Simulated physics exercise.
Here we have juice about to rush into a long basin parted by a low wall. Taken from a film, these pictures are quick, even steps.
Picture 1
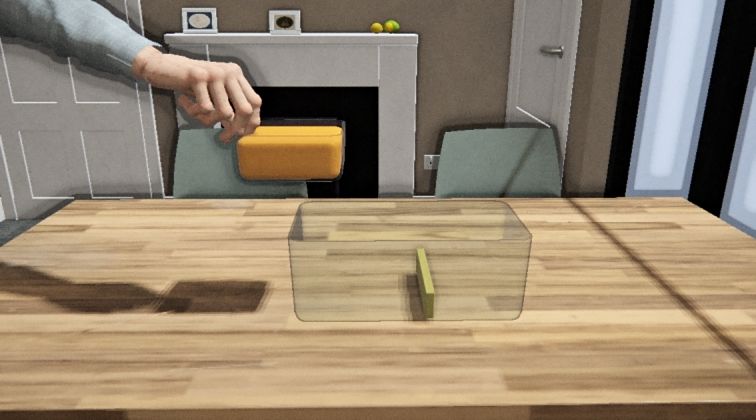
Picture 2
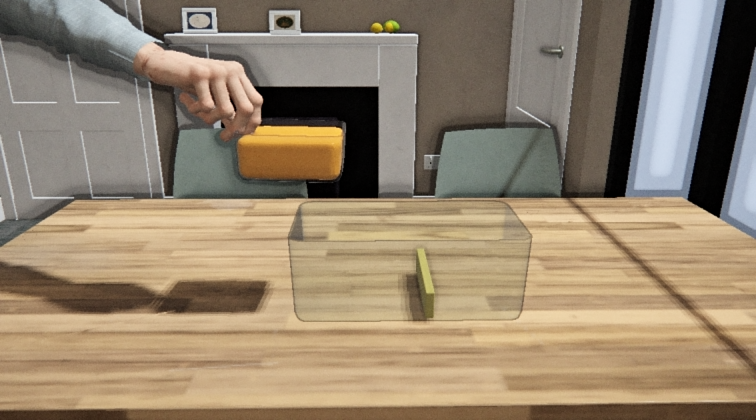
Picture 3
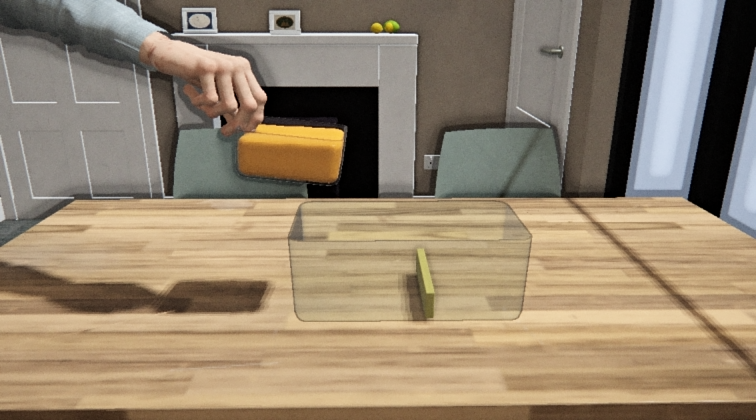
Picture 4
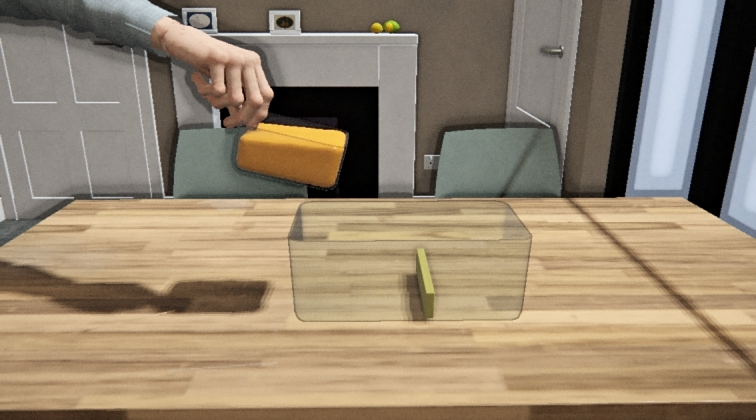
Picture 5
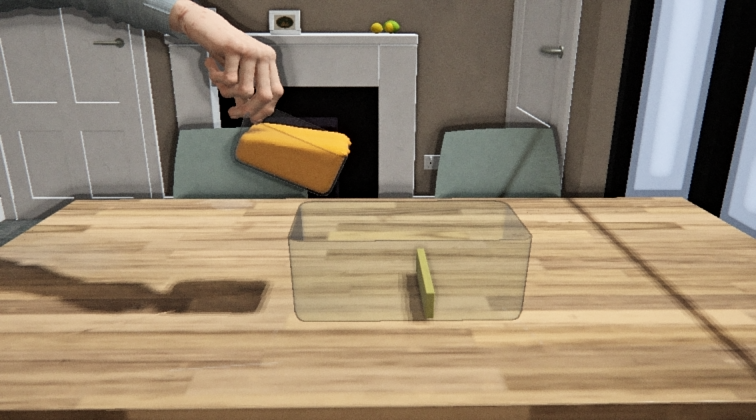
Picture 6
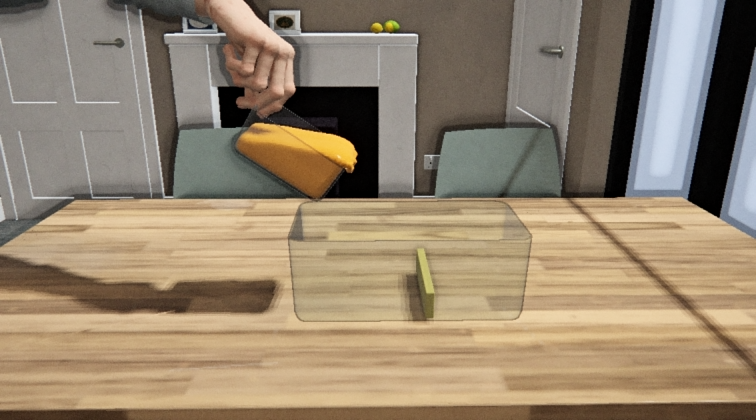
At a wooden table, a hand tilts a container of orange juice rightward.
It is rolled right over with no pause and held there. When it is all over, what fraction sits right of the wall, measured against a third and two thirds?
It finishes at less than a third.
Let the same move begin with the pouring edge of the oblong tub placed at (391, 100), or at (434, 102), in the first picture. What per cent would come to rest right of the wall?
Close to 55 in a hundred, and close to 70 in a hundred.
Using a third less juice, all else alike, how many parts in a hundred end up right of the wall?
Near 10 in a hundred.
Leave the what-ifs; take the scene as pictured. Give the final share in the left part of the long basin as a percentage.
It comes to 85 per cent or so.
A moment on, the oblong tub is tipped on its side and 11 per cent is still to pour, 65 is left of the wall and 0 right of it.
Next, the oblong tub is tipped right over and 1 per cent is still to pour, 82 is left of the wall and 4 right of it.
Then the oblong tub is tipped right over and 0 per cent is still to pour, 86 is left of the wall and 9 right of it.
Later the oblong tub is tipped right over and 0 per cent is still to pour, 86 is left of the wall and 9 right of it.
Finally, 85 per cent lies left of the wall, 10 right of it and 5 outside.
